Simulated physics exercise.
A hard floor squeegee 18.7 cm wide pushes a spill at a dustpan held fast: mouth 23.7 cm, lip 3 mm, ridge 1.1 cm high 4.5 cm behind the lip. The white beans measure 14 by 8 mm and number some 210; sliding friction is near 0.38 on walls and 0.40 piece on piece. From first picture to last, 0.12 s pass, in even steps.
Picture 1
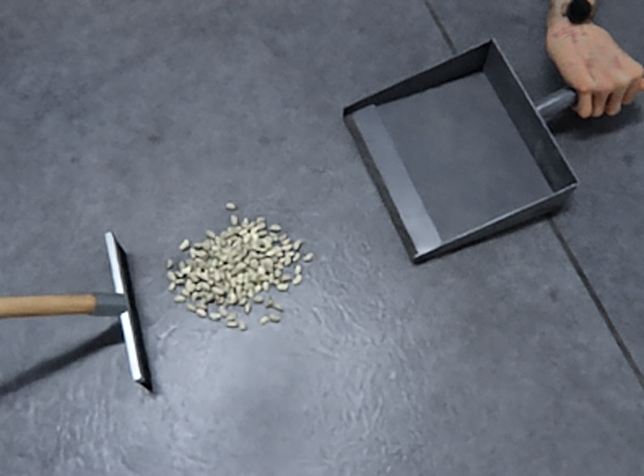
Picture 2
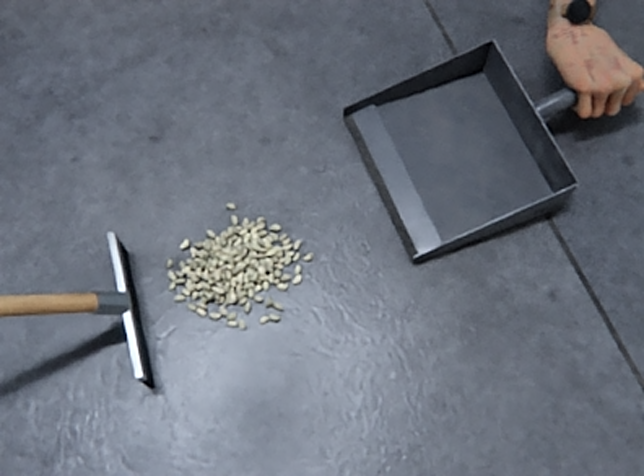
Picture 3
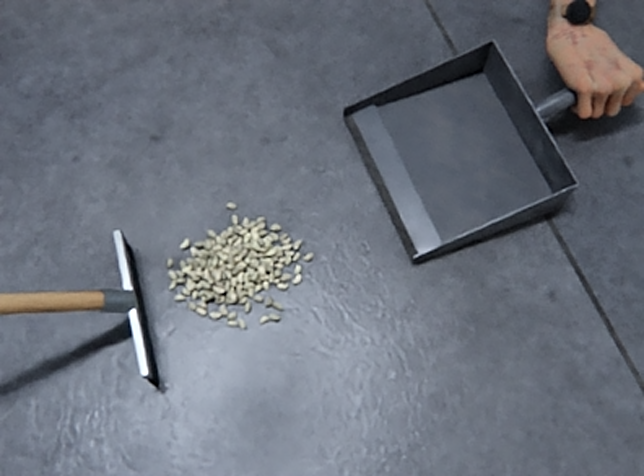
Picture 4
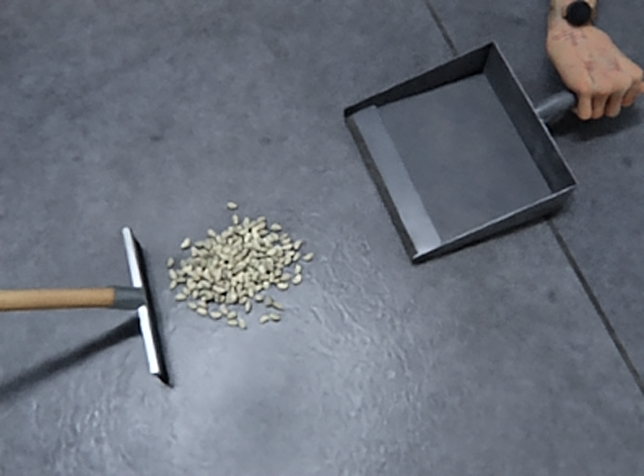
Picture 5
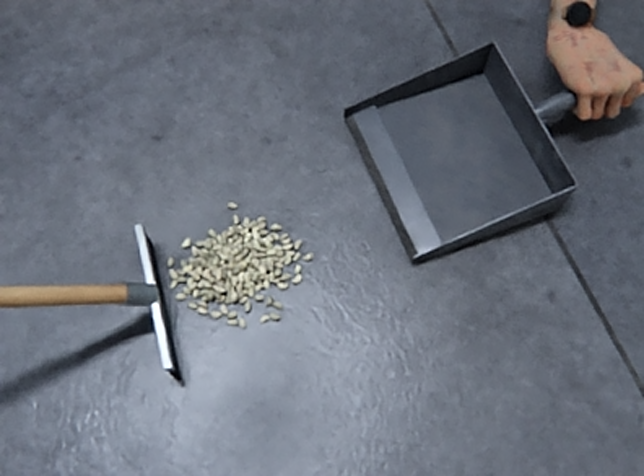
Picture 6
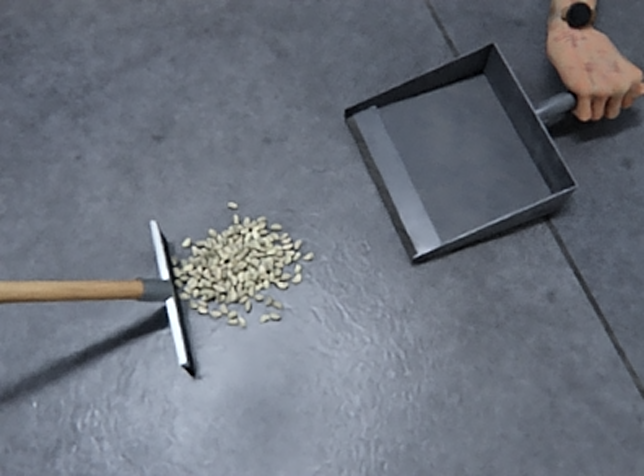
The clip shows a wooden-handled floor squeegee sliding slowly right across a grey floor until its blade meets the near edge of a pile of pale beans, while a hand at upper right holds a dark metal dustpan still.
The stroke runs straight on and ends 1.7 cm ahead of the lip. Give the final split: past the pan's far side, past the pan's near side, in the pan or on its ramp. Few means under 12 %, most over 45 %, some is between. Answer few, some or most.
Far side: Few, near side: Some, pan: Some.
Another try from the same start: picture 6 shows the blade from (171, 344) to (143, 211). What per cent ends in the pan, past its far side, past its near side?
Pan 15, far 5, near 10.
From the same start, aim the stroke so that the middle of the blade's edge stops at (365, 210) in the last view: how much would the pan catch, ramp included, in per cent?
About 45 per cent.
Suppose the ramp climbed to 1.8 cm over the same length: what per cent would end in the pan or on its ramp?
In that case some 35 per cent.
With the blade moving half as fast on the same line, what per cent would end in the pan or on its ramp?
It would be near 30 per cent.
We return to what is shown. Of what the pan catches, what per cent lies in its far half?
Roughly 20 per cent.
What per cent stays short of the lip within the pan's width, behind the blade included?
About 35 per cent.
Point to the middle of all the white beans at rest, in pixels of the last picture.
Around (403, 225).
Then, 0.20 s after the last picture, middle of the blade 16 cm from the lip; 0 % over the lip, far side 0 %, near side 10 %.
Then, 0.33 s after the last picture, middle of the blade 7 cm from the lip; 0 % over the lip, far side 0 %, near side 20 %.
Then, 0.59 s after the last picture, middle of the blade 3 cm from the lip; 35 % over the lip, far side 0 %, near side 25 %.
In the end, far side 0 %, near side 25 %, pan 35 %, in front of the lip or behind the blade 35 %.
